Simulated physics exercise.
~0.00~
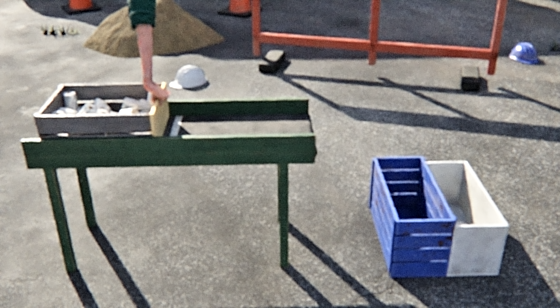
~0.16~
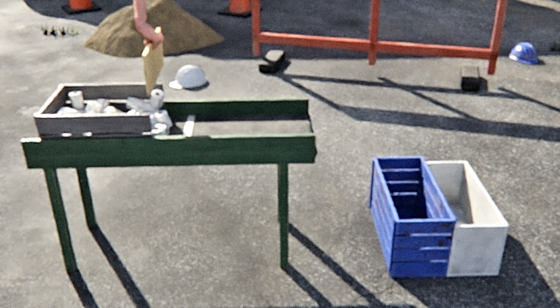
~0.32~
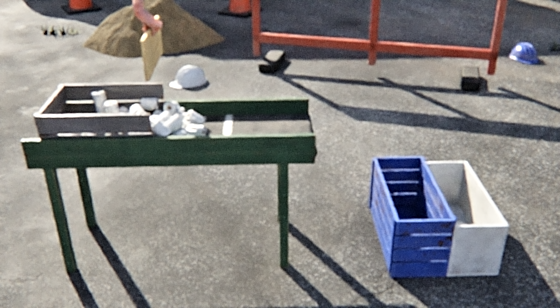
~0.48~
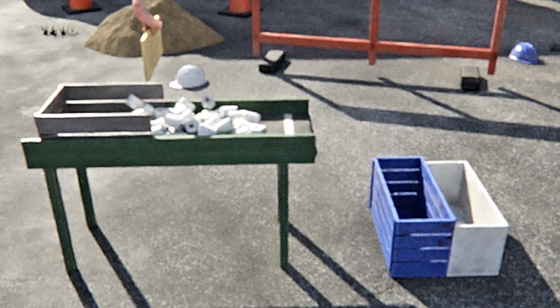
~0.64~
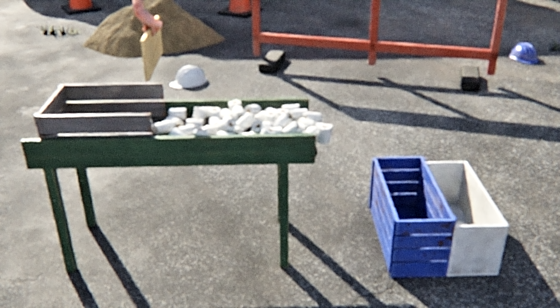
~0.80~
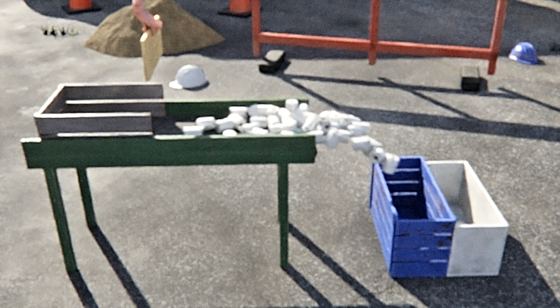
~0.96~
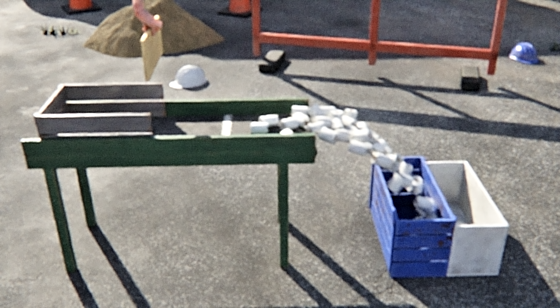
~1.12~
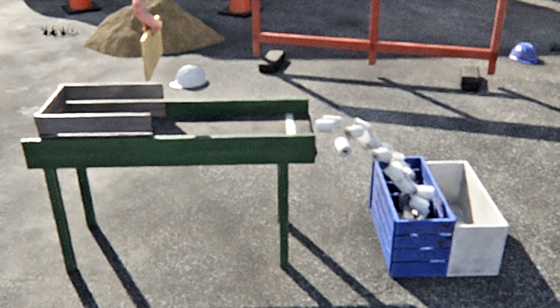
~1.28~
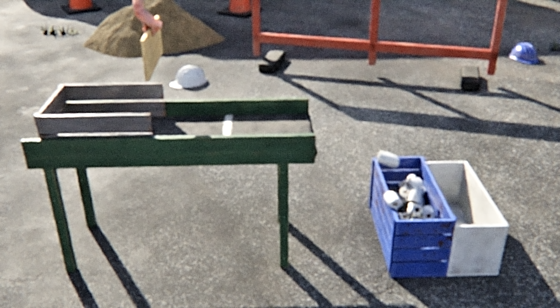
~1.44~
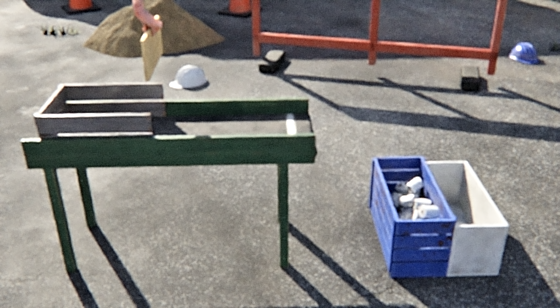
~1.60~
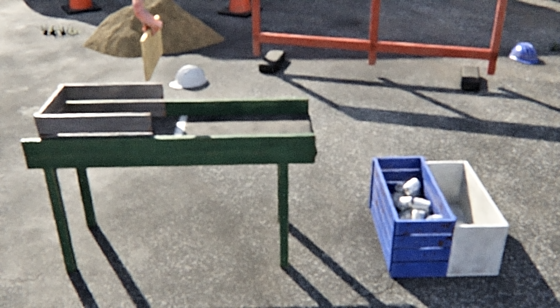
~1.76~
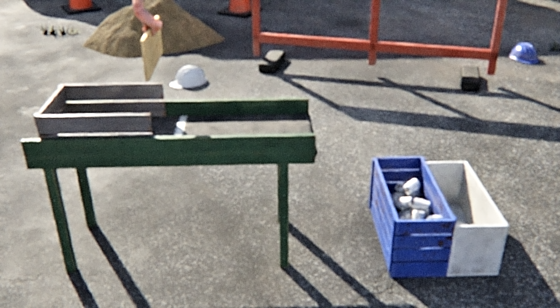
On a paved yard, white rolls ride a green belt rightward and drop into the blue box.
